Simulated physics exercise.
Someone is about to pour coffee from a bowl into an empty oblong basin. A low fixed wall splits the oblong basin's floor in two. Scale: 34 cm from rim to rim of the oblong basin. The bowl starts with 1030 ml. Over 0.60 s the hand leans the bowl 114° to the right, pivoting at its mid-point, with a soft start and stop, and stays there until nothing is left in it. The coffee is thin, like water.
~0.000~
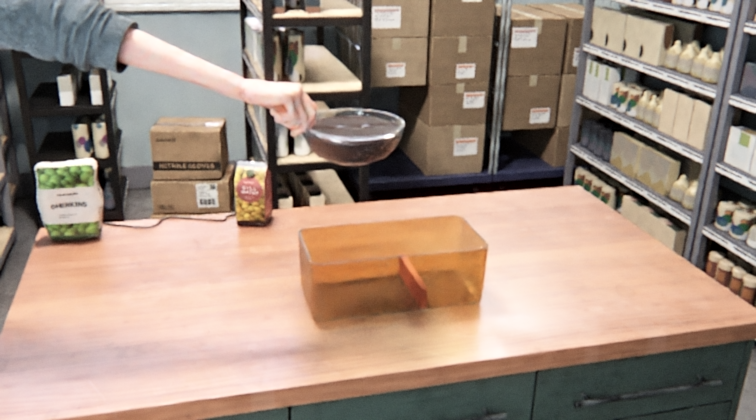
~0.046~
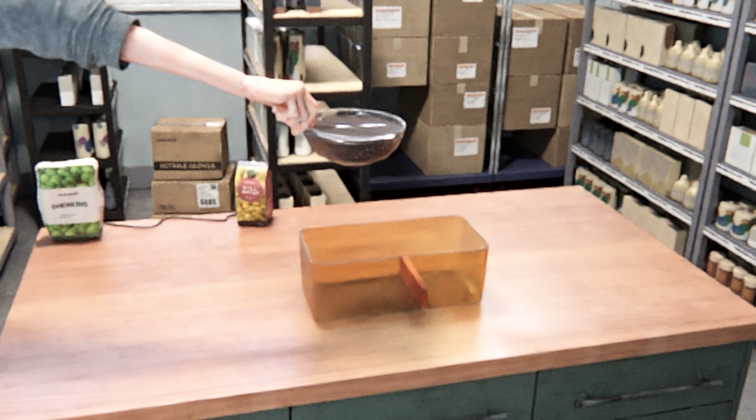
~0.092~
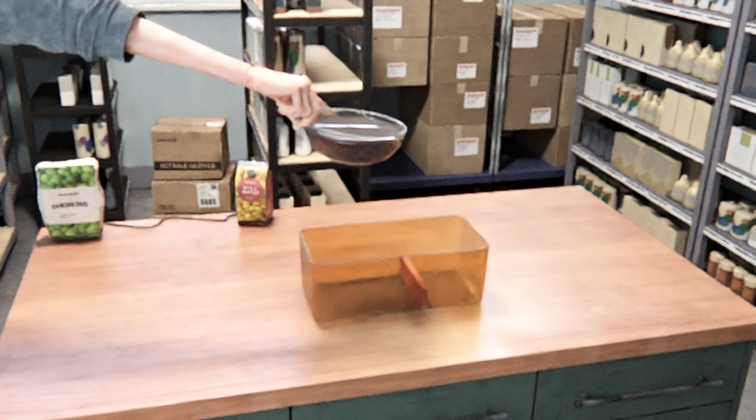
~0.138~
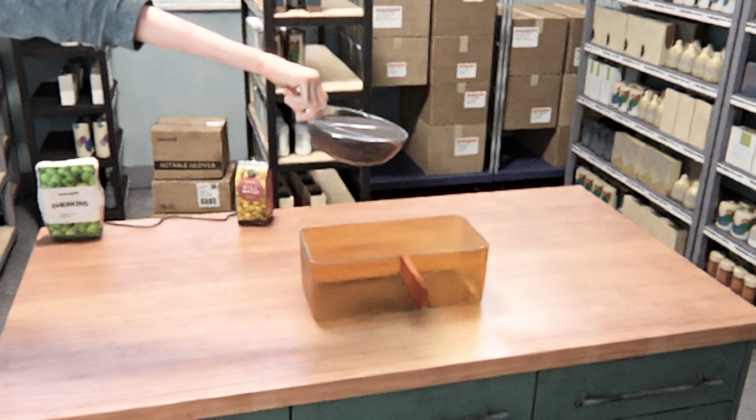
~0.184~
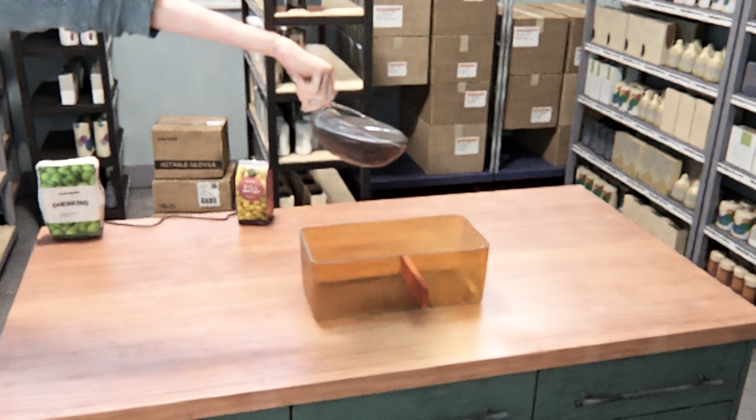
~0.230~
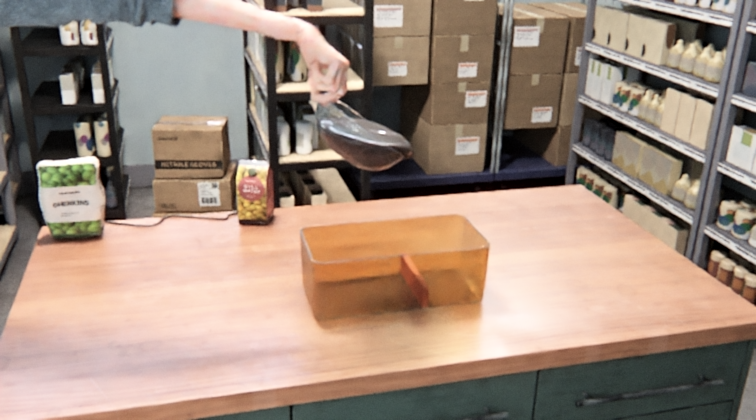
The footage shows a hand holding a clear bowl of dark liquid above an amber, see-through oblong basin on a wooden counter, then gradually leaning the bowl to the right, slowly at first and more steeply afterwards.
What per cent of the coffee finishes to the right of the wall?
Roughly 55 per cent is past the wall.
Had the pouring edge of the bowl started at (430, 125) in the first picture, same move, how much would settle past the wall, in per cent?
In that case some 60 per cent.
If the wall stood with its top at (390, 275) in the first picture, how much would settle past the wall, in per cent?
Then about 70 per cent.
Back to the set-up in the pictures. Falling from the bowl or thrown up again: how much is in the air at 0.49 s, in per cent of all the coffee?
About 48 per cent.
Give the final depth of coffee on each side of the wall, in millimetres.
Some 12 mm on the left and 30 mm on the right.
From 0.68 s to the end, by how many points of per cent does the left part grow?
Some 14 per cent.
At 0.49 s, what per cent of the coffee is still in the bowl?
Near 1 in a hundred.
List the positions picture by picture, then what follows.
It leans 0°; its right rim is at (402, 121); the coffee meets the walls at (303, 130) and (399, 125); the oblong basin's rim runs from (304, 247) to (475, 231); the wall's top is at (412, 271), in the first picture.
It leans 2°; its right rim is at (403, 122); the coffee meets the walls at (304, 129) and (400, 125), in the second picture.
It leans 6°; its right rim is at (404, 126); the coffee meets the walls at (306, 126) and (401, 128), in the third picture.
It leans 14°; its right rim is at (405, 133); the coffee meets the walls at (309, 123) and (402, 130), in the fourth picture.
It leans 24°; its right rim is at (404, 141); the coffee meets the walls at (313, 122) and (401, 135); 3 per cent is over the edge, in the fifth picture.
It leans 37°; its right rim is at (402, 151); the coffee meets the walls at (318, 123) and (385, 135); 11 per cent is over the edge, in the sixth picture.
Then, 0.49 s in, the tilt is 105° and 1 per cent is still to pour, 1 is left of the wall and 49 right of it.
Then, 0.68 s in, the tilt is 114° and 0 per cent is still to pour, 25 is left of the wall and 47 right of it.
Then, 0.88 s in, the tilt is 114° and 0 per cent is still to pour, 31 is left of the wall and 52 right of it.
Then, 1.10 s in, the tilt is 114° and 0 per cent is still to pour, 37 is left of the wall and 56 right of it.
Finally, 38 per cent lies left of the wall, 55 right of it and 7 outside.
